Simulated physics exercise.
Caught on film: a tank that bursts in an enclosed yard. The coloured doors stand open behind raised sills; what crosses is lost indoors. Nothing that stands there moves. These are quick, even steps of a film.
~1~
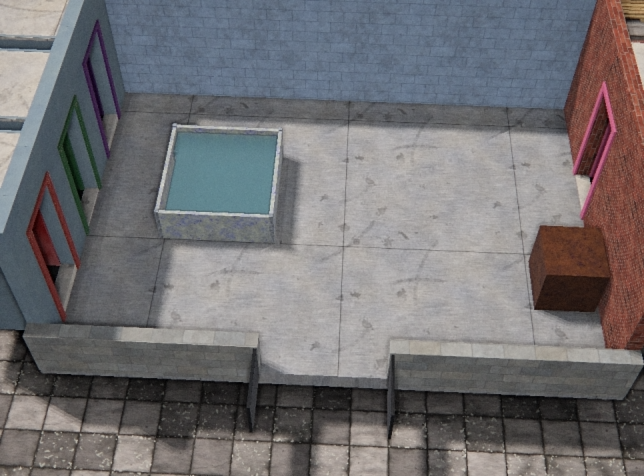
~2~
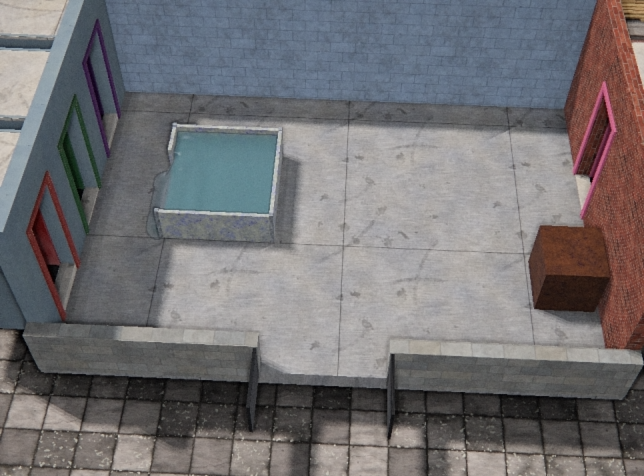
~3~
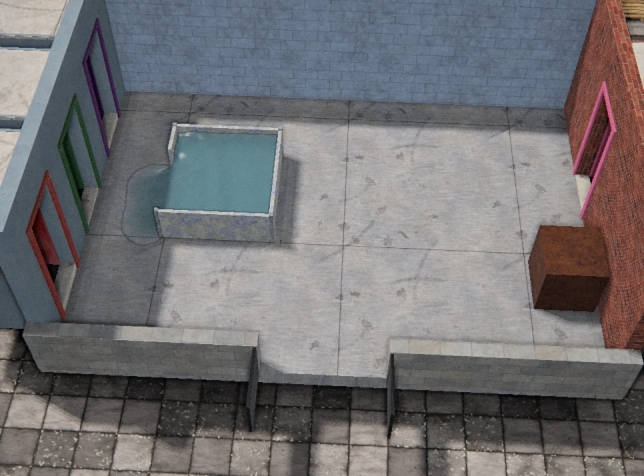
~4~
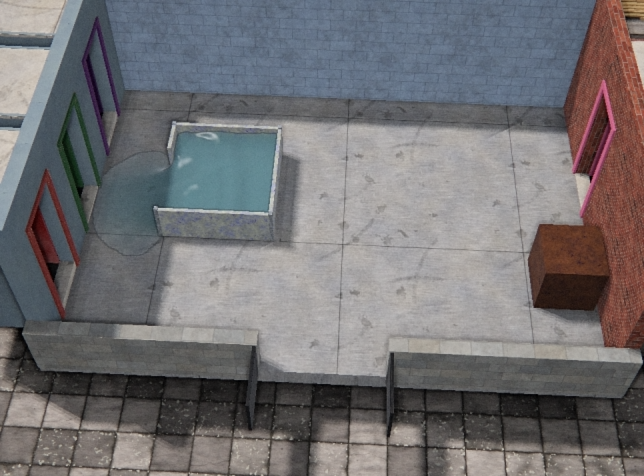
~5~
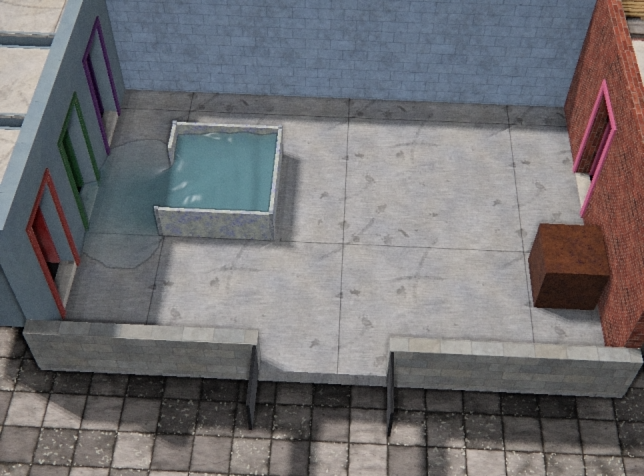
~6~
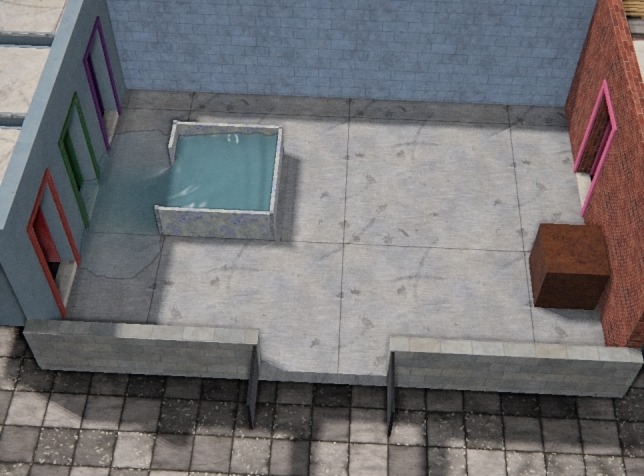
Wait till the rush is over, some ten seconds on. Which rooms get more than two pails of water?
One by one: The red door admits no more than that; the pink door admits no more than that; the green door lets in a lot; the purple door admits no more than that.
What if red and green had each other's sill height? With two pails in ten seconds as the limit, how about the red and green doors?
One by one: The red one floods, the green one takes more.
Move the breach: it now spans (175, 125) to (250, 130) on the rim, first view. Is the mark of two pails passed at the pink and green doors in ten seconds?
Then: Pink lets more in, green takes less.
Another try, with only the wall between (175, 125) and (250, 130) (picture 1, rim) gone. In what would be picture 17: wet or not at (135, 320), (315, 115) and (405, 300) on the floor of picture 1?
In turn: Dry, wet, not flooded.
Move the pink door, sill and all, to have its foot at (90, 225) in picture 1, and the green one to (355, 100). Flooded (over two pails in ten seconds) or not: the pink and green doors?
Pink door passes that mark; green door holds.
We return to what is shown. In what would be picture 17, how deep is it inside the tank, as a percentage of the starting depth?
About 44 per cent.
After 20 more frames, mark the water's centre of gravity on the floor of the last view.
Around (181, 206).
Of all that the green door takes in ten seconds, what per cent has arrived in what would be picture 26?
I make it 80 per cent.
A moment on, water covers 10 % of the floor; the red door wet at the sill, nothing in, the pink door not reached, the green door far over two buckets in, the purple door wet at the sill, nothing in.
Next, water covers 15 % of the floor; the red door wet at the sill, nothing in, the pink door not reached, the green door far over two buckets in, the purple door wet at the sill, nothing in.
Then, water covers 25 % of the floor; the red door wet at the sill, nothing in, the pink door not reached, the green door far over two buckets in, the purple door wet at the sill, nothing in.
Later, water covers 60 % of the floor; the red door wet at the sill, nothing in, the pink door not reached, the green door far over two buckets in, the purple door wet at the sill, nothing in.
In the end, water covers 90 % of the floor; the red door wet at the sill, nothing in, the pink door not reached, the green door far over two buckets in, the purple door wet at the sill, nothing in.
